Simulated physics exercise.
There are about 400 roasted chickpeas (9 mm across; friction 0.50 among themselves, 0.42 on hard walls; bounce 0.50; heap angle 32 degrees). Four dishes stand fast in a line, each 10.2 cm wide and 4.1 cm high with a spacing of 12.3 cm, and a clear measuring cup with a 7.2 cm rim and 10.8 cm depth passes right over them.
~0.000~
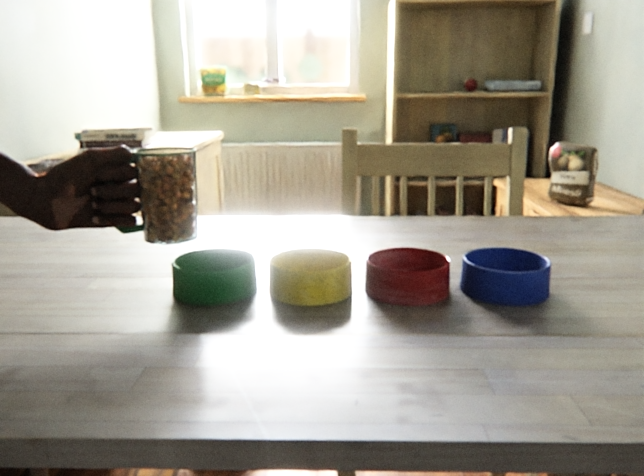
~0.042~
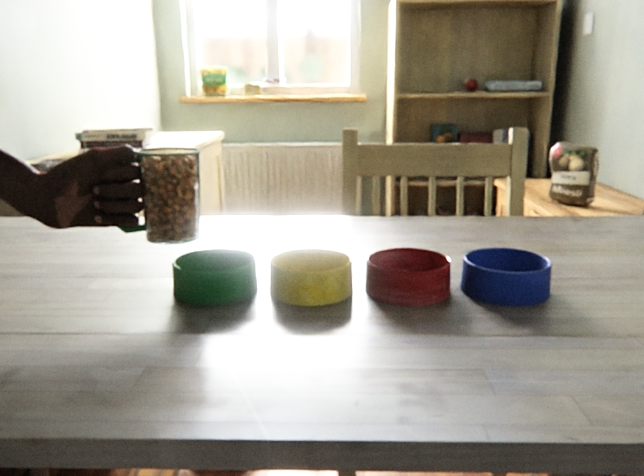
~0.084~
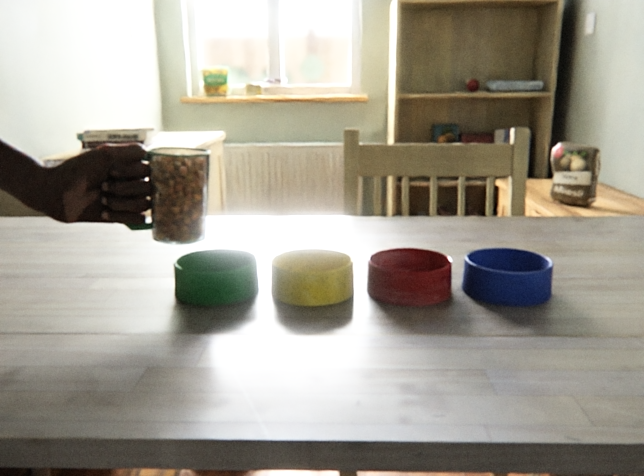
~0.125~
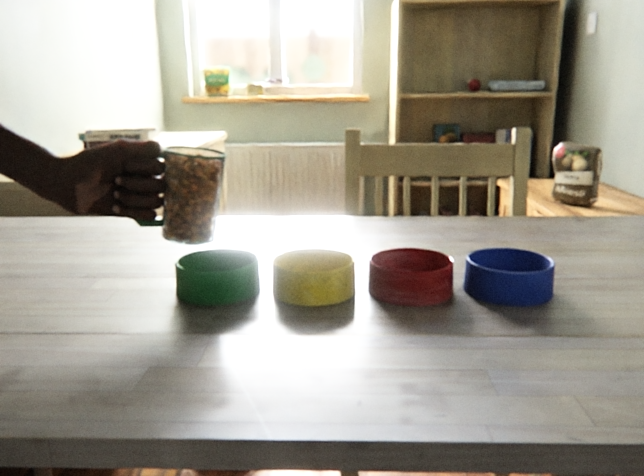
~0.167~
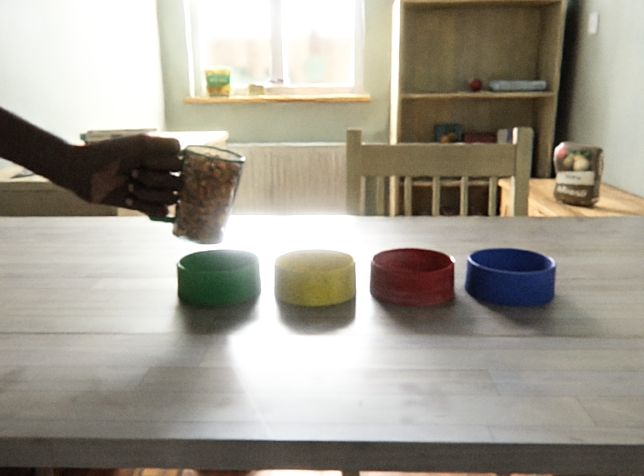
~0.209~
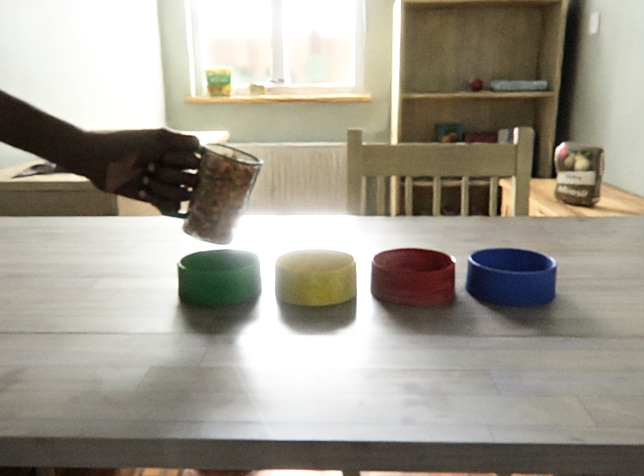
At a wooden table, a hand moves a cup of chickpeas right, tilting it above the green dish.
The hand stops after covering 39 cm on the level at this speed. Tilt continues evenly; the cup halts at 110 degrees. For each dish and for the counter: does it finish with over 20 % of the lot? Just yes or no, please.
In short: Red no, blue yes, green no, yellow no, counter yes.
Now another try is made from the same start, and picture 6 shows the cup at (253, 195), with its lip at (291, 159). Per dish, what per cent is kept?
In the end red holds 0, blue holds 70, green holds 0, yellow holds 0.
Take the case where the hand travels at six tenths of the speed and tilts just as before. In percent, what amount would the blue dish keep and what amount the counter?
Shares: Blue 30, counter 20.
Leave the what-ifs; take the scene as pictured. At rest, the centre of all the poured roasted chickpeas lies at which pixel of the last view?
Somewhere near (532, 283) in the last picture.
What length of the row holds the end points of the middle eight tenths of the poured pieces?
Spread: Around 18 cm.
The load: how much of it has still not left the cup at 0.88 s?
Roughly 90 per cent, I'd say.
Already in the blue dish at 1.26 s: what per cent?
About 45 percent up to now.
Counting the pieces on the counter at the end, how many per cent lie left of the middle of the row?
Share on that side: Roughly 0 %.
Then, at 0.61 s, tilt 74 degrees; cup holds 100 %.
After 0.88 s, tilt 108 degrees; cup holds 90 %, blue 5 %.
Then, at 1.26 s, tilt 110 degrees; cup holds 20 %, blue 45 %.
By 2.4 s all is still; red 0 %, blue 55 %, green 0 %, yellow 0 %, counter 40 %.
